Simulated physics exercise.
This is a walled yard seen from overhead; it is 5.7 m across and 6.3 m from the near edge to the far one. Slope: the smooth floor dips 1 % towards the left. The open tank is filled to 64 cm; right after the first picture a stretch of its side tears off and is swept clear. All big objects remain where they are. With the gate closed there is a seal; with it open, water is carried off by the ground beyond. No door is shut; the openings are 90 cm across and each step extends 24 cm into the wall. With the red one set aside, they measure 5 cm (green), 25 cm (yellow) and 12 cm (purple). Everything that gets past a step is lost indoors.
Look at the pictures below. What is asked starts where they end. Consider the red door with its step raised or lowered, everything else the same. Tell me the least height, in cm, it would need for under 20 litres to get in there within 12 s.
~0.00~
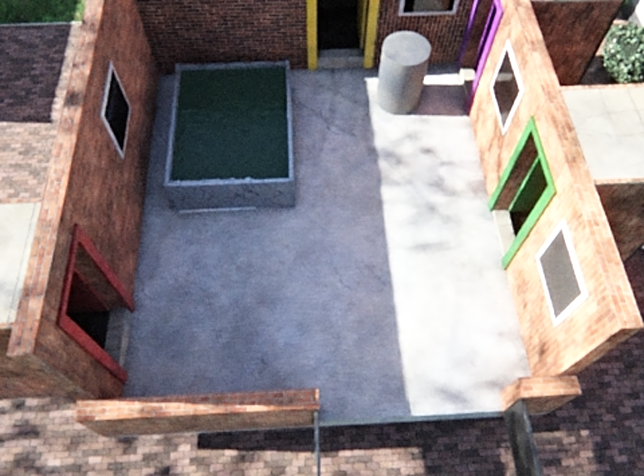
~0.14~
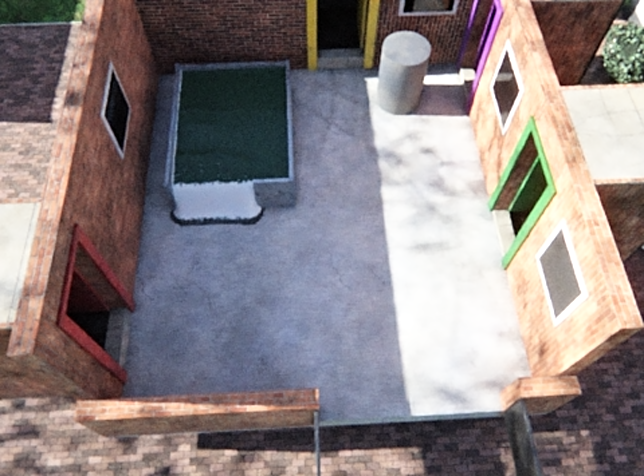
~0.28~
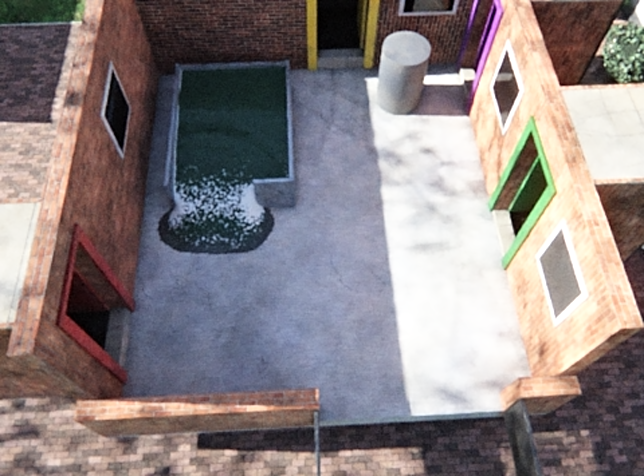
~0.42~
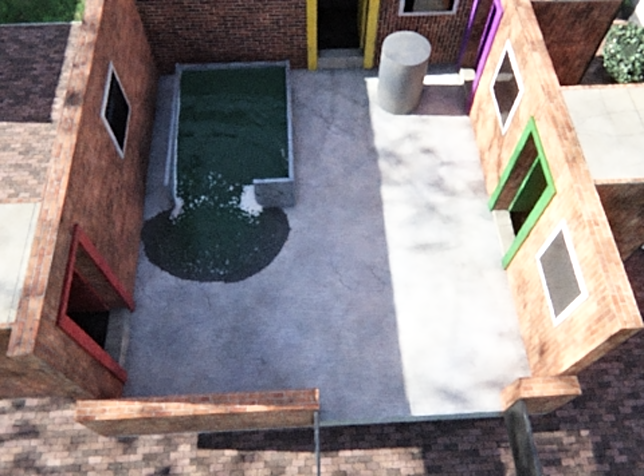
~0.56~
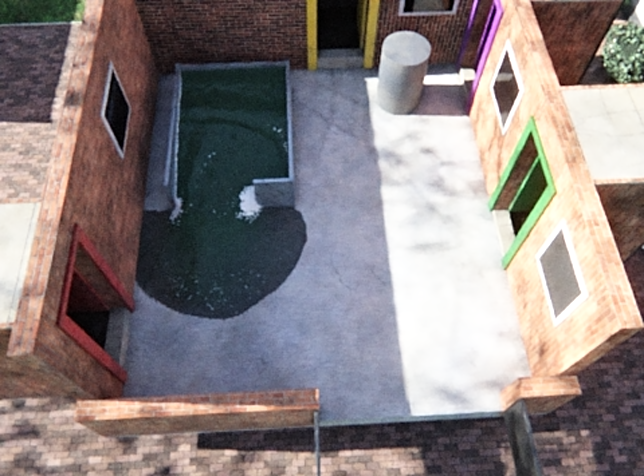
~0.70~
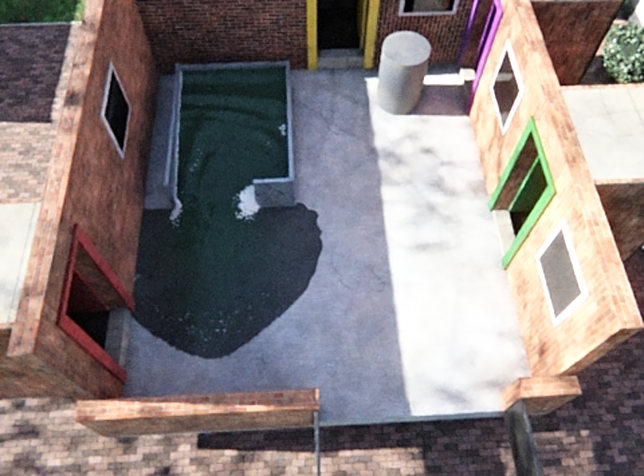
You would need roughly 25 cm.
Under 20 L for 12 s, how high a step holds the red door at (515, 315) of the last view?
Close to 13.5 cm at the least.
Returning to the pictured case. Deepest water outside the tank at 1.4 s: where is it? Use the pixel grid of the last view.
At about pixel (120, 414).
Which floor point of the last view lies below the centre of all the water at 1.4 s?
It lies near (228, 192) in the last picture.
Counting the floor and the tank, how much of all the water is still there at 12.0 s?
Something near 74 out of a hundred parts.
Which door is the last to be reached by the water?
That would be the yellow door.
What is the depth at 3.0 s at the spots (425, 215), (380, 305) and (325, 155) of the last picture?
I'd read roughly 0, 1 and 0 cm there.
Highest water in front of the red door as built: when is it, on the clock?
At roughly 3.4 s.
After 1.4 s water covers 30 % of the floor, deepest (48 cm) near (120, 414); 19 cm at the red door, 0 litres in over its 23 cm step.
After 3.0 s water covers 40 % of the floor, deepest (38 cm) near (120, 414); 29 cm at the red door, 10 litres in over its 23 cm step.
After 12.0 s water covers 95 % of the floor, deepest (16 cm) near (197, 87); 8 cm at the red door, 29 litres in over its 23 cm step.
At the red door as built, the water arrived by 0.9 s and peaked near 30 cm at 3.4 s.
With a step of 21.5 cm, 37 litres would have come in within the 12 s; with 29.5 cm, 8 litres. So under 20 litres takes about 25 cm.
